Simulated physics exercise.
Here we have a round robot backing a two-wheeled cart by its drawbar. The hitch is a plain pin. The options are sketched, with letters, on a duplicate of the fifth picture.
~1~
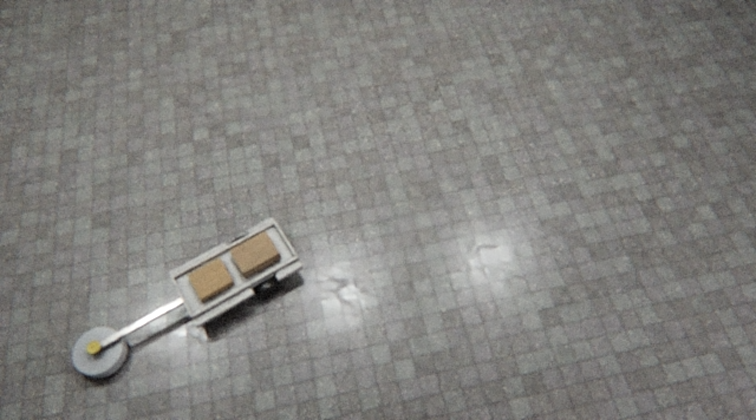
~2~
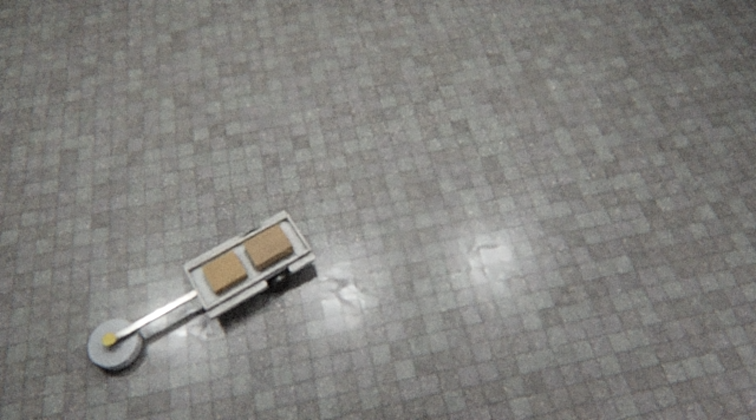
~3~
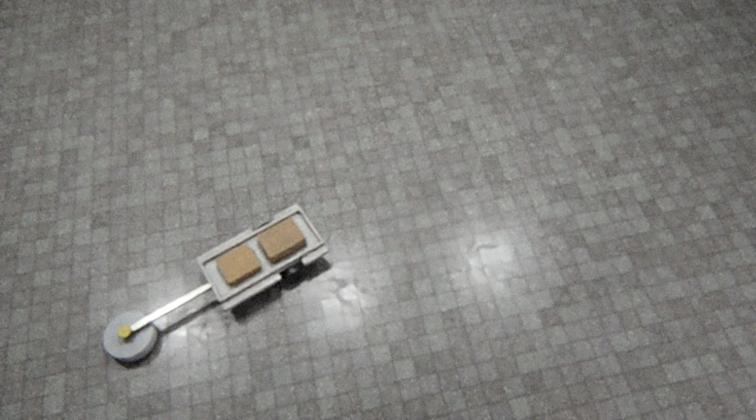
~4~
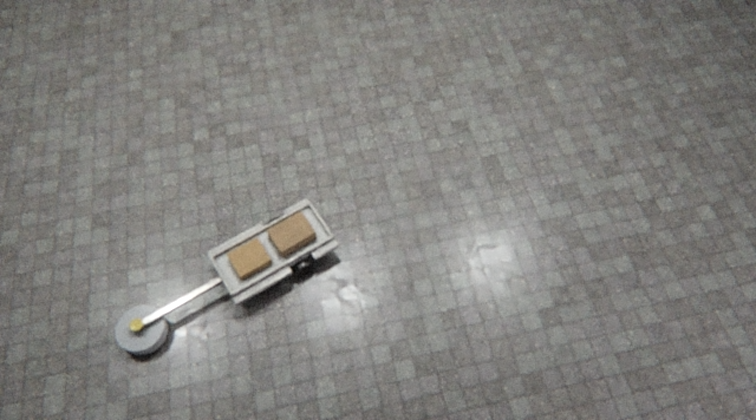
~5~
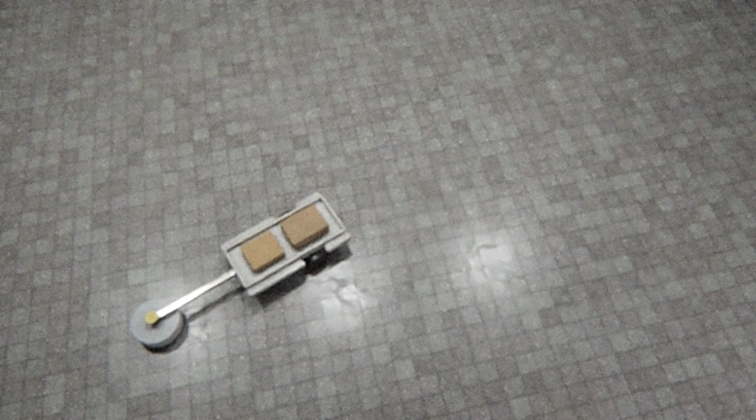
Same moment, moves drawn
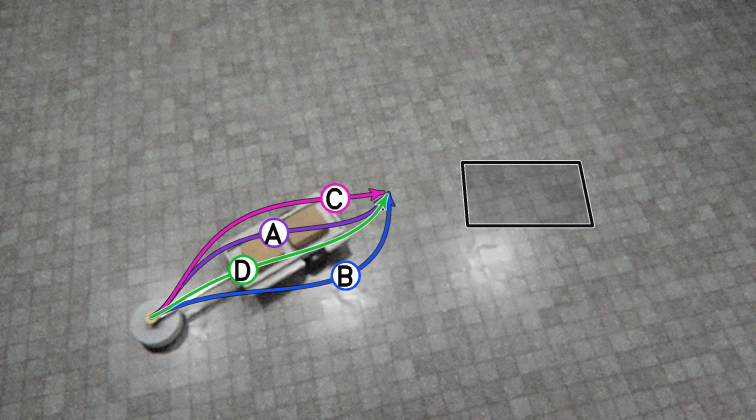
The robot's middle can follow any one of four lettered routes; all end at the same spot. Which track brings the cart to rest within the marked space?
Route C parks it in the bay.
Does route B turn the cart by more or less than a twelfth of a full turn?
More.
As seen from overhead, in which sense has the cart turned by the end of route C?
Clockwise.
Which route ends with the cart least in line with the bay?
B is the worst.
On the copy, A from (151, 317) via (266, 234) to (386, 195); B from (151, 317) via (312, 285) to (389, 193); C from (151, 317) via (247, 216) to (383, 192); D from (151, 317) via (286, 257) to (387, 195); the bay at (525, 193).
On C. First, robot (220, 242), cart (356, 207).
Then, robot (310, 207), cart (445, 195).
Finally, robot (388, 197), cart (524, 193); the cart stands in the bay.
By contrast, A leaves the cart at (508, 149), out of the bay; B leaves the cart at (407, 89), out of the bay; D leaves the cart at (468, 110), out of the bay.
